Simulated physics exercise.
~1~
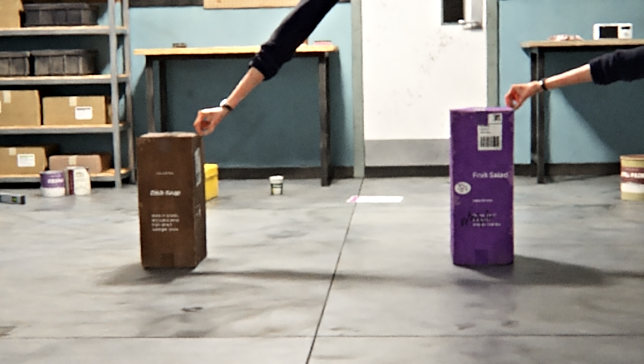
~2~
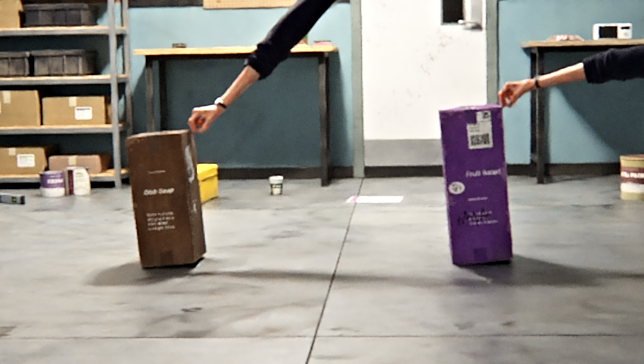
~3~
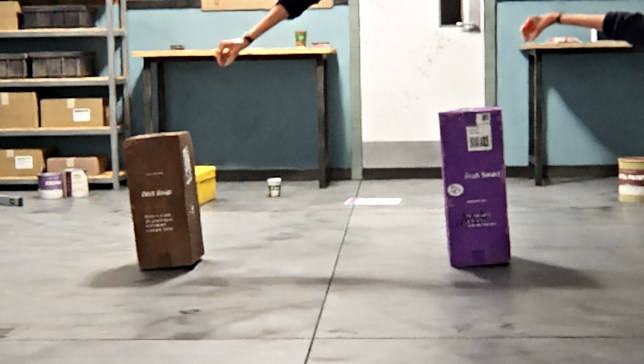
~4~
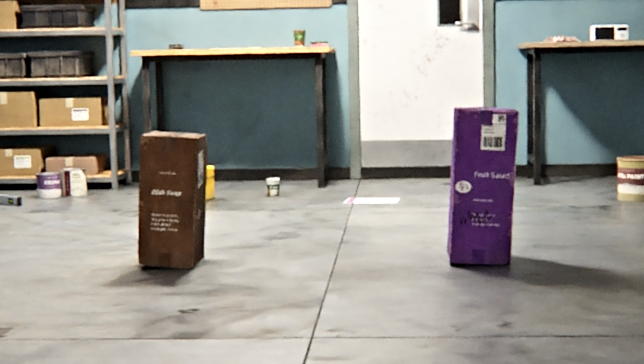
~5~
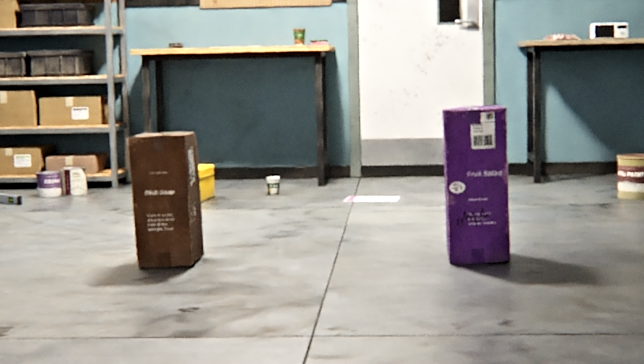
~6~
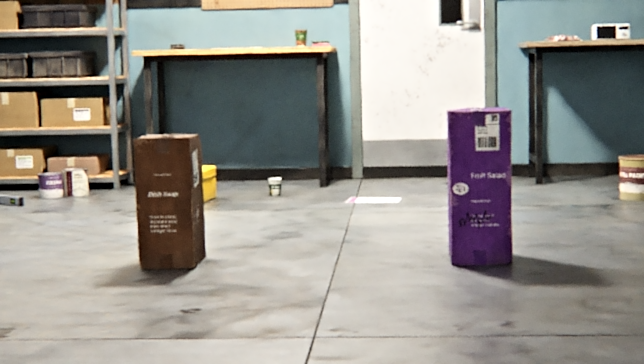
In a storeroom with shelves of boxes on the left and worktables against a blue wall, a tall brown parcel and a tall purple parcel stand apart on a grey concrete floor. An arm reaches down to the top of each one, and both parcels tip slightly to the left. The hands let go and draw back out of view. Left alone, the two parcels rock gently on their bases, with only small changes in their lean. Neither falls, and both end up standing upright near where they began.
